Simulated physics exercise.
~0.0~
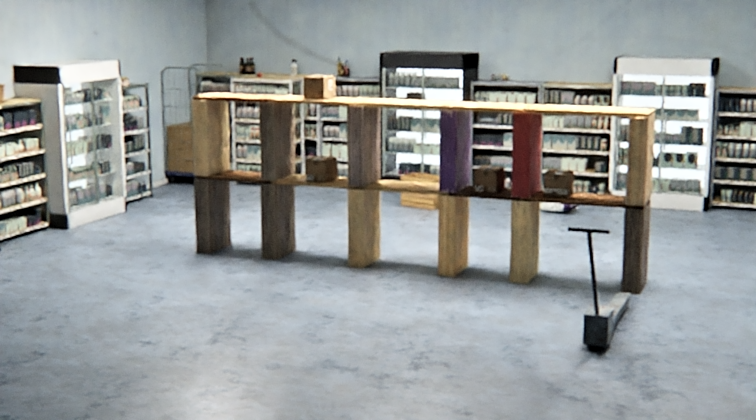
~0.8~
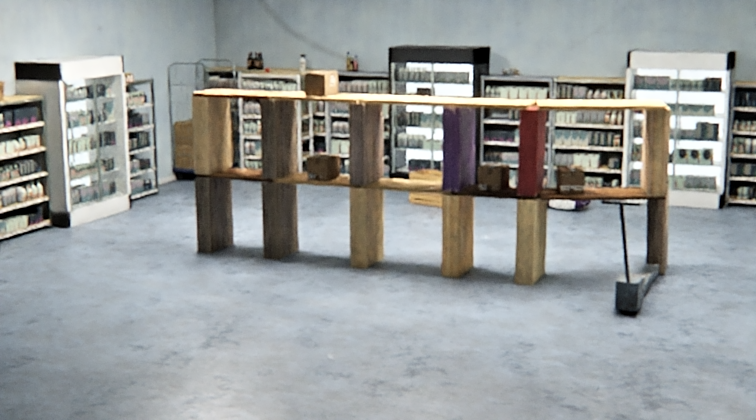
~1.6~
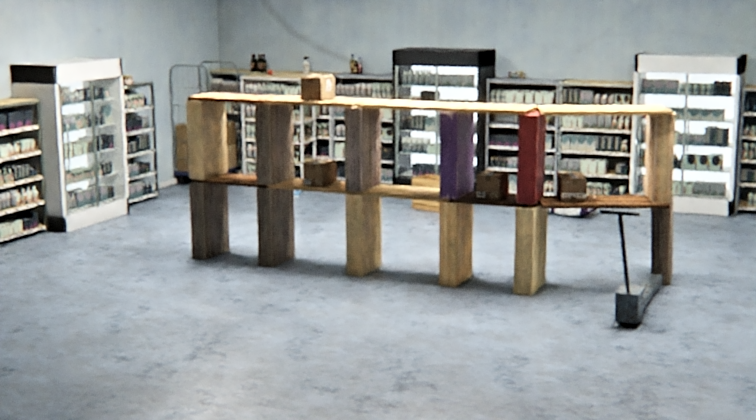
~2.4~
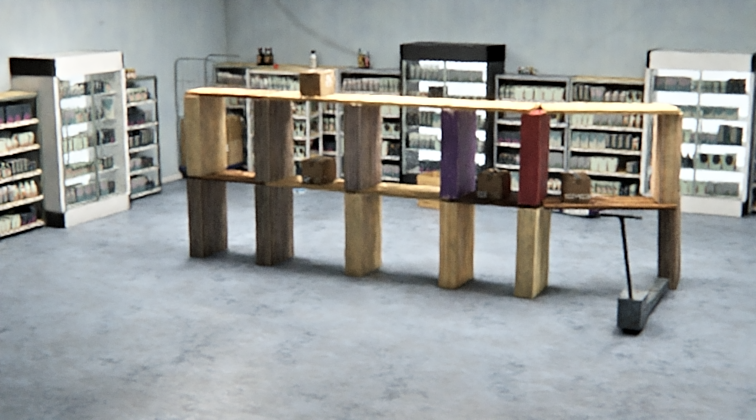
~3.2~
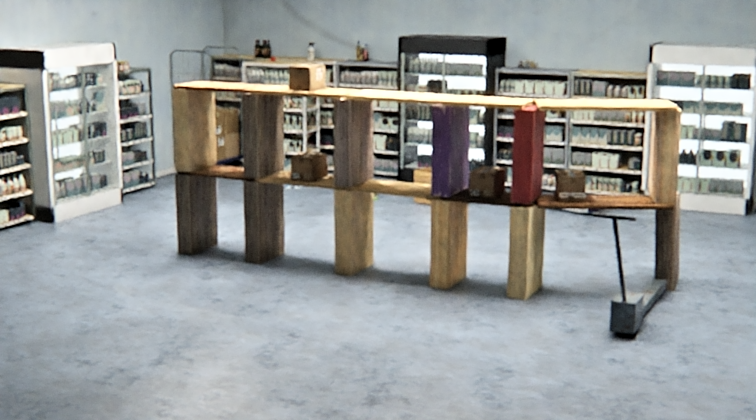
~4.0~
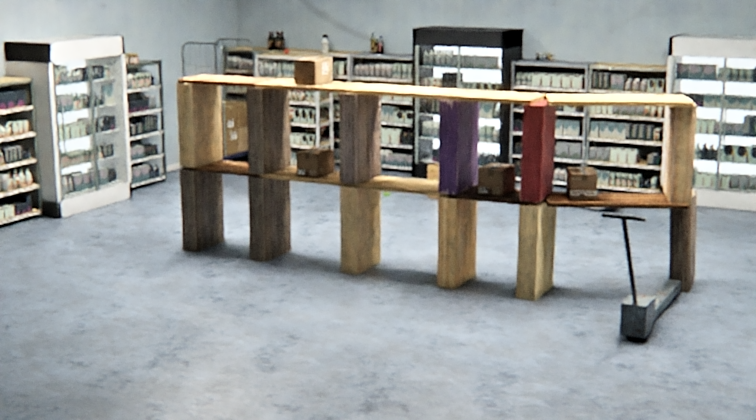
Low wheeled jack sliding in at the right-hand foot of a two-tier timber shelf in a shop, everything left standing.
